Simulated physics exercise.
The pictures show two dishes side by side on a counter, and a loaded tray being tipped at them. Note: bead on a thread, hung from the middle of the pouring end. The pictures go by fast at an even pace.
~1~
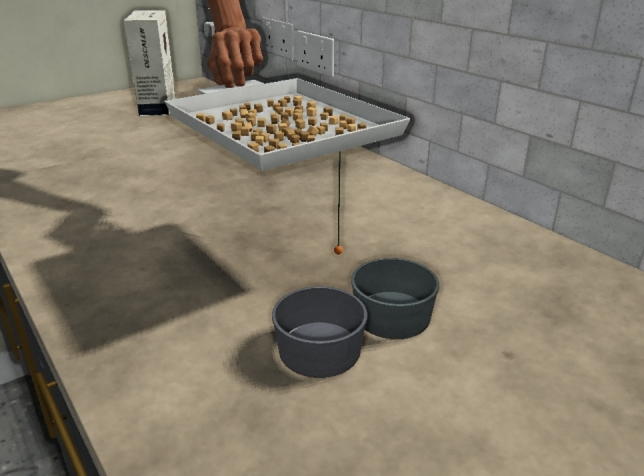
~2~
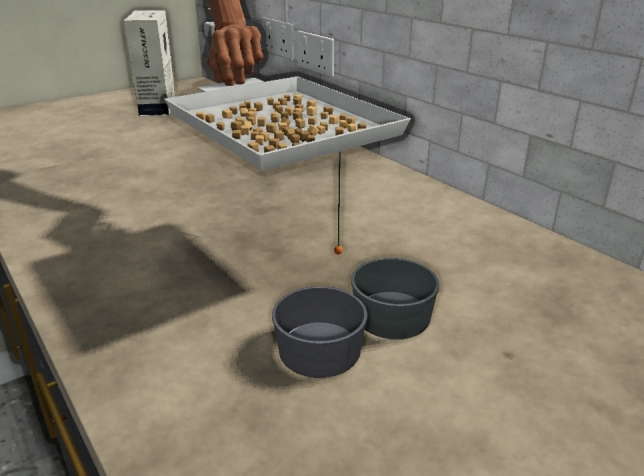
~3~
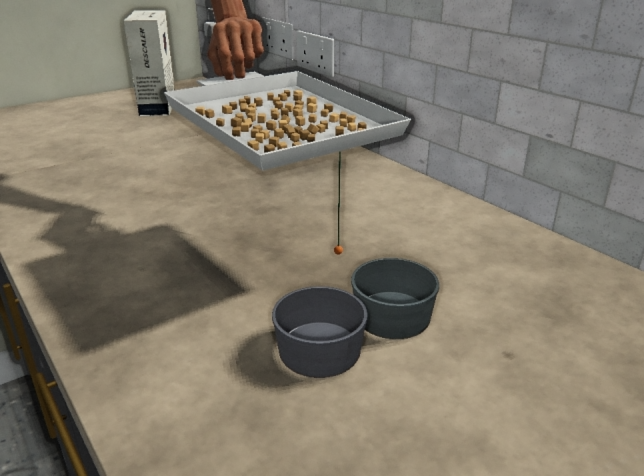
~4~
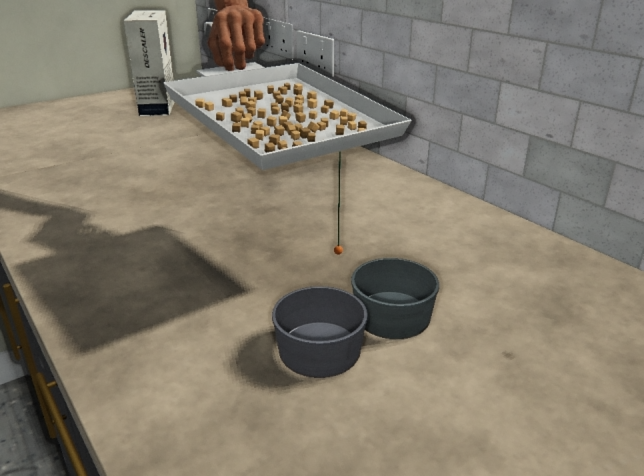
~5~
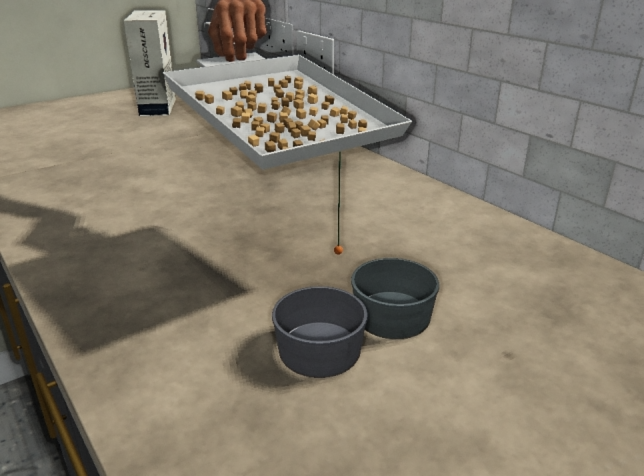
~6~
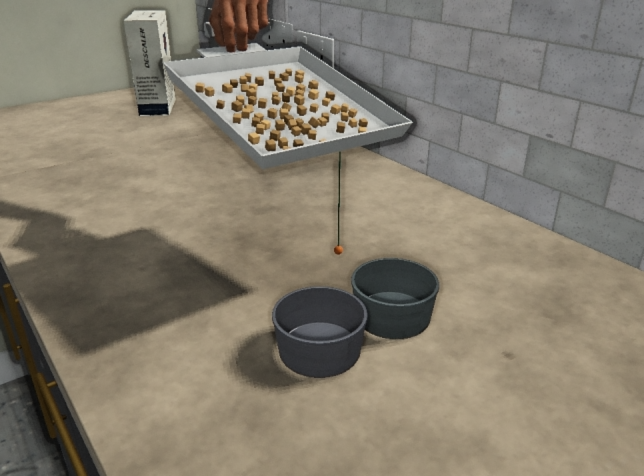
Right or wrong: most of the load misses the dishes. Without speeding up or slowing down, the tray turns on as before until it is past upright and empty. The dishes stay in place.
Wrong, the dishes get over half.
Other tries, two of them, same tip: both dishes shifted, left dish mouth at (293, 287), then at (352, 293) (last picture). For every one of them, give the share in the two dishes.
It would be roughly 30 per cent, followed by roughly 90 per cent.
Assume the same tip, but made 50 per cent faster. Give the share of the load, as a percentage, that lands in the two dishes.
I'd say 70 percent or thereabouts.
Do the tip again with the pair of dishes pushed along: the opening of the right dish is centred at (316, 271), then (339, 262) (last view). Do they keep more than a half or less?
For the two places in order: A minority share, a minority share.
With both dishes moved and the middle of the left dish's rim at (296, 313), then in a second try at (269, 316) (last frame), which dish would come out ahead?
The first time it is the dish to the right, and the second time it is the dish to the right.
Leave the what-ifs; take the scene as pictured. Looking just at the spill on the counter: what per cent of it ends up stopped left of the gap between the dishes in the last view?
About 10 percent.
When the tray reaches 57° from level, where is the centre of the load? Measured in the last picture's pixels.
The load is centred around (342, 127).
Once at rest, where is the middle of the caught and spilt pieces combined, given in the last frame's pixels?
Roughly at pixel (393, 313).
Soon, tray tipped steeply; all on the tray.
A while on, tray tipped right over; nearly all on the tray; a stray few outside both; a stray few in the air.
Towards the end, tray tipped past a quarter turn; about a quarter in the left dish; about half in the right dish; about a quarter outside both.
Finally, tray tipped past a quarter turn; about a quarter in the left dish; about half in the right dish; about a quarter outside both.
